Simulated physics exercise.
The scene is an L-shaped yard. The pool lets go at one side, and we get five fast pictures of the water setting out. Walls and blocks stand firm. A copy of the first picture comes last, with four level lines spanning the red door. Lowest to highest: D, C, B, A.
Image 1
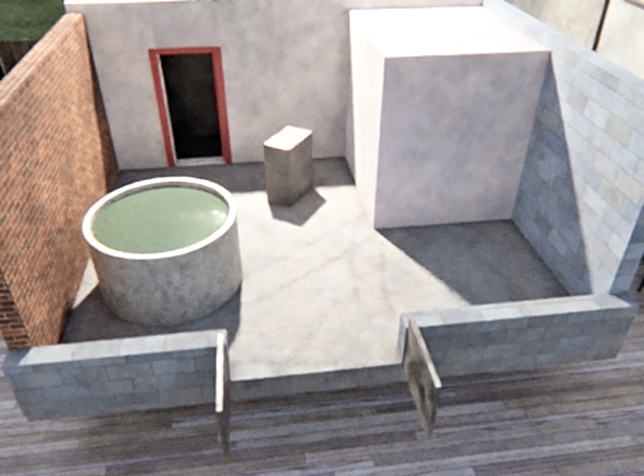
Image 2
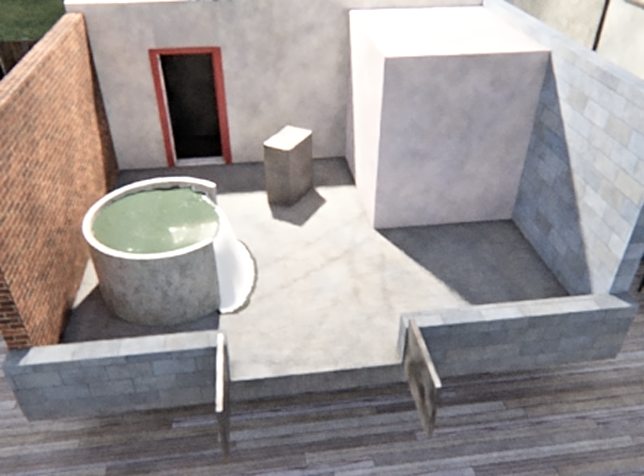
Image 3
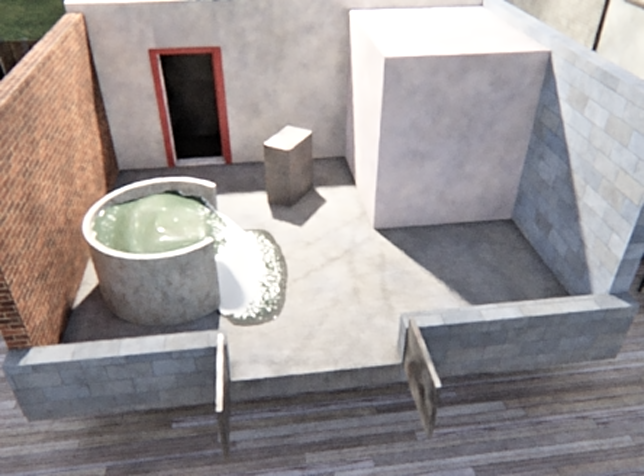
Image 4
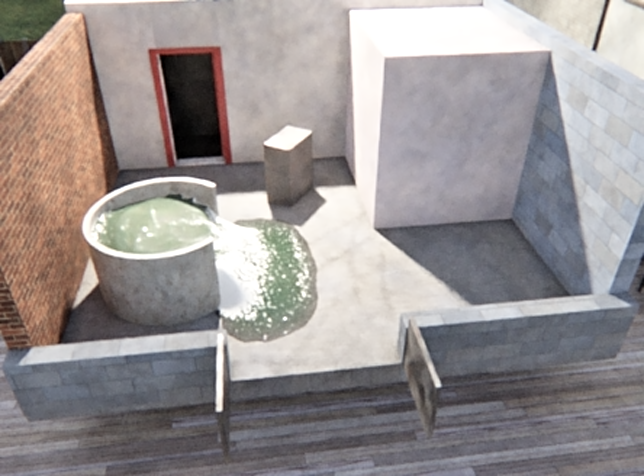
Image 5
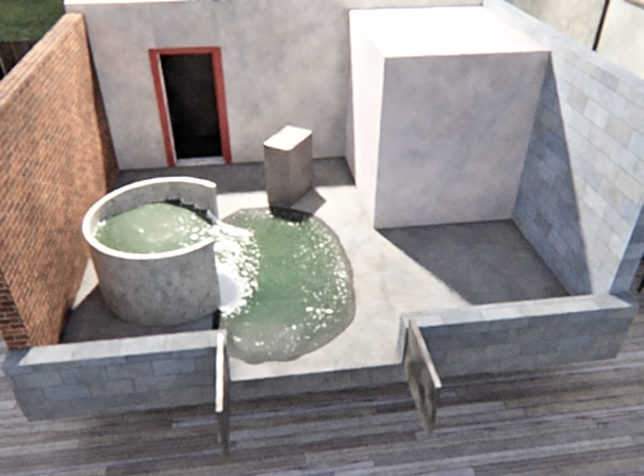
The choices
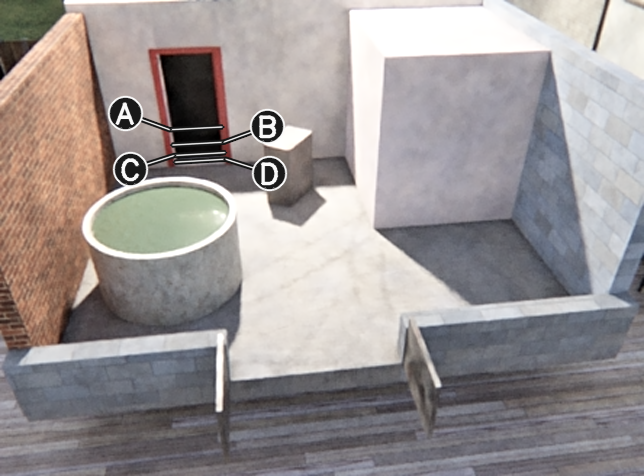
At the start, still green water fills a round concrete pool beside a brick wall in a walled yard. The pool's right side opens and water pours through the gap onto the paving. A foaming puddle then spreads right and toward the open gate, growing into a wide green pool.
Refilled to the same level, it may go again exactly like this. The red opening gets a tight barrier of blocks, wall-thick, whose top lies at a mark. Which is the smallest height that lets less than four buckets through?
Height D.
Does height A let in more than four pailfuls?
No.
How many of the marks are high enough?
All four.
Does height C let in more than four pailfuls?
No, that is safe.
On the marked copy, A at (196, 128); B at (198, 143); C at (199, 154); D at (200, 160); from the bottom up D, C, B, A.
For height A, nothing gets over.
For height B, nothing gets over.
For height C, nothing gets over.
For height D, a splash gets over, under a bucket.
